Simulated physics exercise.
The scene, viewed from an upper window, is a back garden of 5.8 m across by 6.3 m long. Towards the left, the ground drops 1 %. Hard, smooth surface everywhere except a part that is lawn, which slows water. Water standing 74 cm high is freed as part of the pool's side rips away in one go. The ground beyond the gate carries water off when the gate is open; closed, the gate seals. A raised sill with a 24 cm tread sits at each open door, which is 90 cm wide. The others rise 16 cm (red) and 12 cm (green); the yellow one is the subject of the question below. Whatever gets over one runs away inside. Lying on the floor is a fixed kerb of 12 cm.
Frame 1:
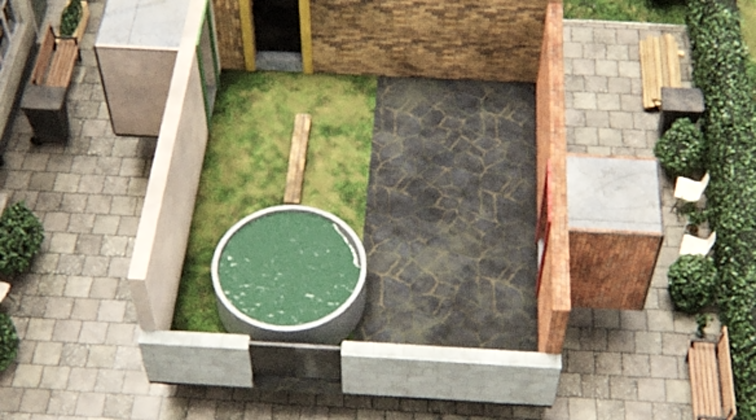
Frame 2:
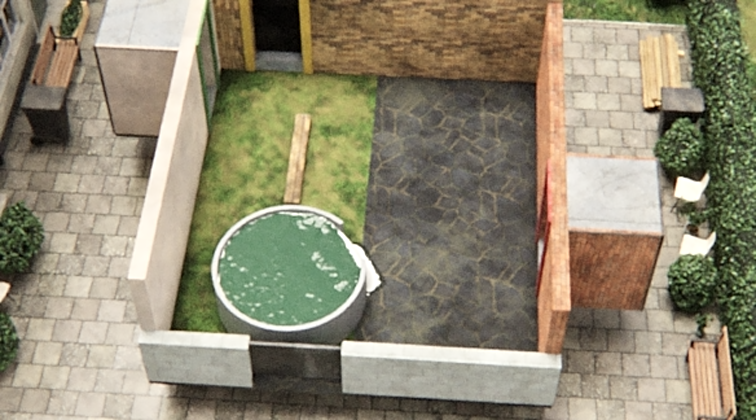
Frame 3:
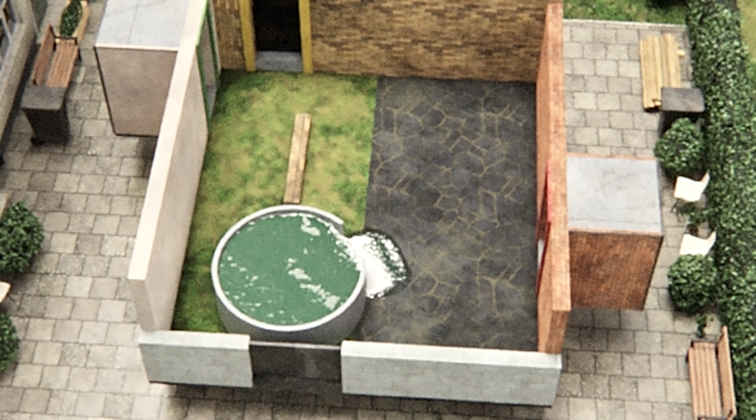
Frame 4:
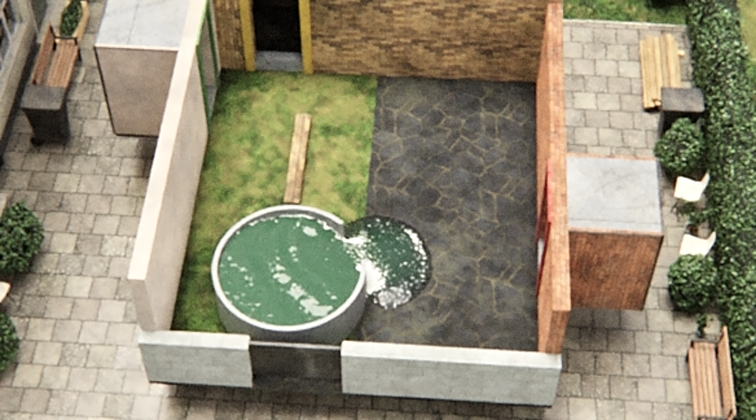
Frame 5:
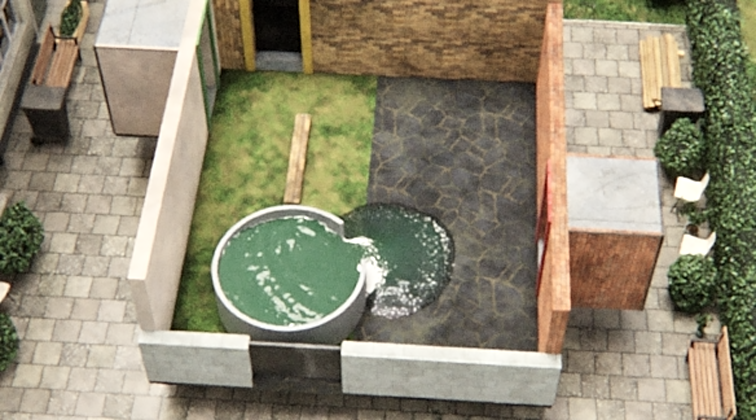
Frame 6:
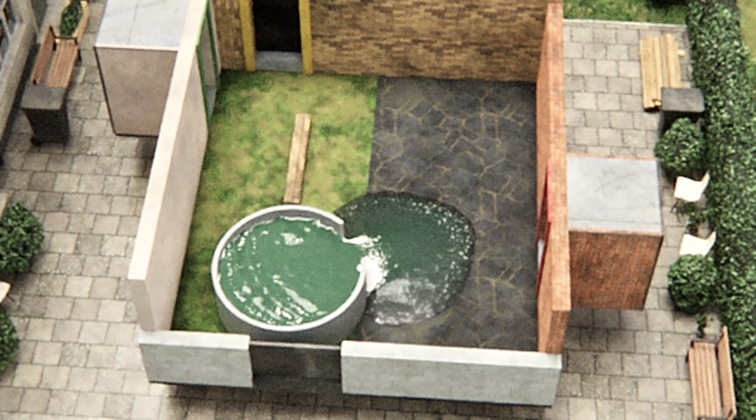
Green water sits still in a round, pale-walled pool on the grassy left side of a walled garden, then bursts through a gap in the pool's right side. White foam pours onto the dark paving, and the water fans outward into a widening, rippling puddle while the pool's surface churns.
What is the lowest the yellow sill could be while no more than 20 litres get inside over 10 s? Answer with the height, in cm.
About 7 cm.
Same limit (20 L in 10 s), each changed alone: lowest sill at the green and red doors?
Roughly 9.5 cm for the green door and roughly 20 cm for the red door.
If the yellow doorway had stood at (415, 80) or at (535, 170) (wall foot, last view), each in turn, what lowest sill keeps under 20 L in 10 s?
9.0 and 14.0 cm.
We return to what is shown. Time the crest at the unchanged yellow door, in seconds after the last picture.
7.5 s.
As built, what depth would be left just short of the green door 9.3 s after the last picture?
It comes to about 12.0 centimetres deep.
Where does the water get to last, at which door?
The answer is the green one.
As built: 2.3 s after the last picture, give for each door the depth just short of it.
In cm: Red 19, yellow 0, green 0.
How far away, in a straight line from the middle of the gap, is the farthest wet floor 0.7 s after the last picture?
Around 3.8 m out.
Then, 0.7 s after the last picture water covers 35 % of the floor, deepest (42 cm) near (360, 266); it has not reached the yellow door.
Then, 2.3 s after the last picture water covers 55 % of the floor, deepest (34 cm) near (536, 96); it has not reached the yellow door.
Then, 9.3 s after the last picture water covers 95 % of the floor, deepest (13 cm) near (218, 89); 11 cm at the yellow door, 0 litres in over its 25 cm sill.
At the yellow door as built, the water peaked near 12 cm, 7.7 s after the last picture.
Run again over the same 10 s with other heights there, 29 litres in over 6 cm, 12 litres over 8 cm. The limit of 20 litres is kept from about 7 cm up.
